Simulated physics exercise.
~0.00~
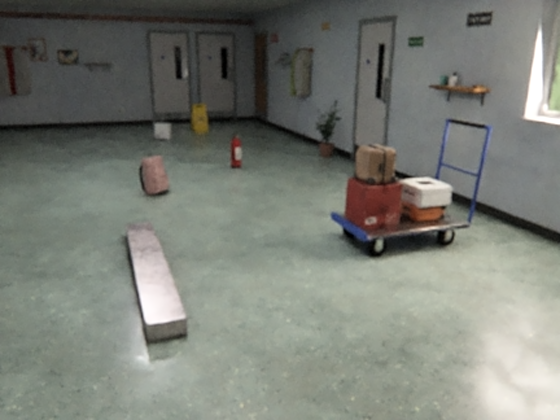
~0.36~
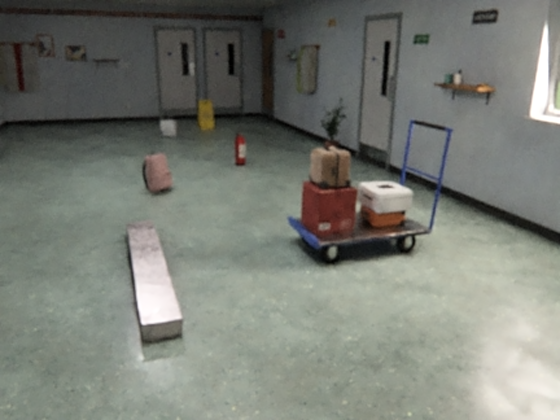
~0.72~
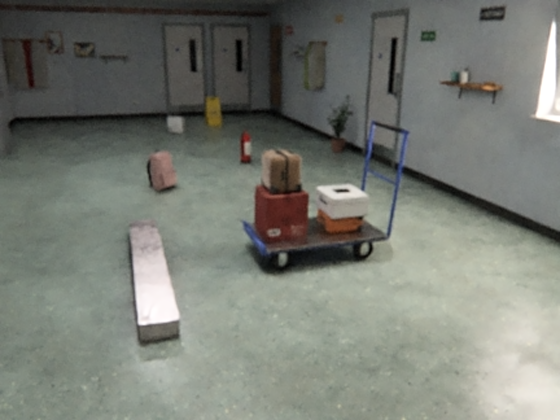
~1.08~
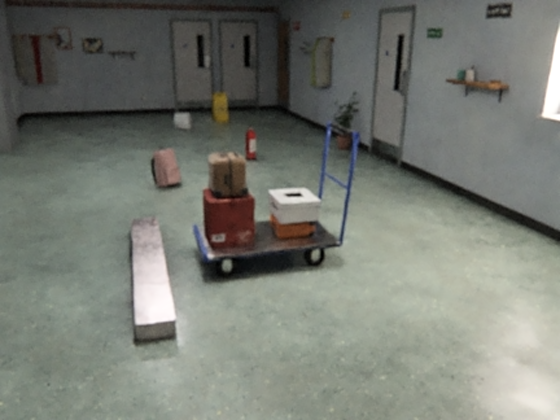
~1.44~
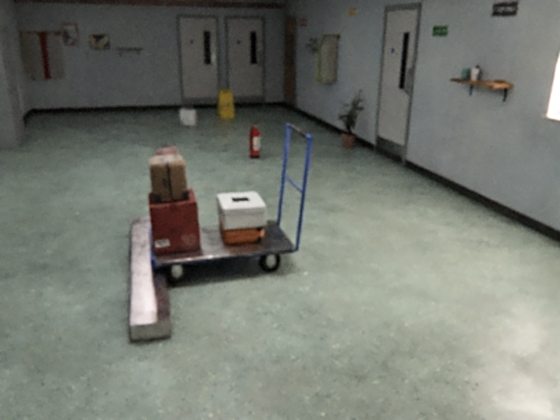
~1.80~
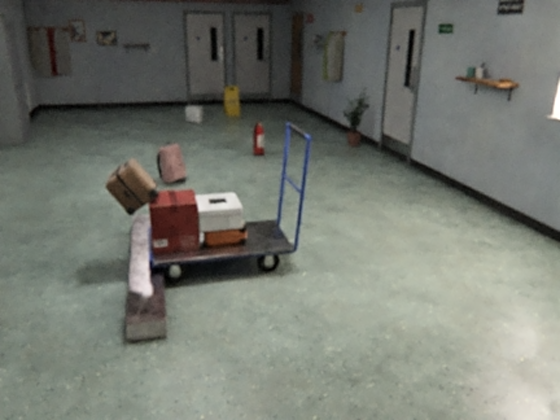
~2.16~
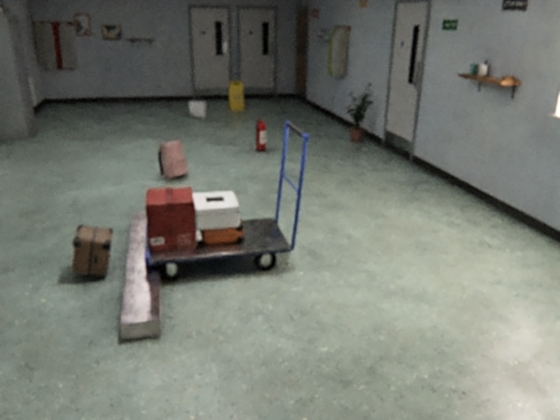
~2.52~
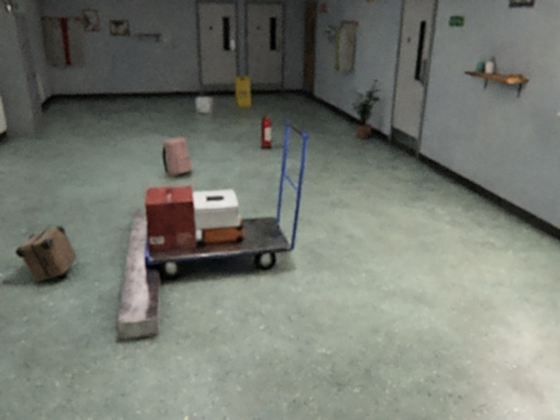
In this clip, a flat trolley carrying a red carton, a brown suitcase, a white toolbox and an orange case rolls left across a room and stops against a low kerb; the brown suitcase tumbles over it onto the floor beyond, while the other items stay aboard.
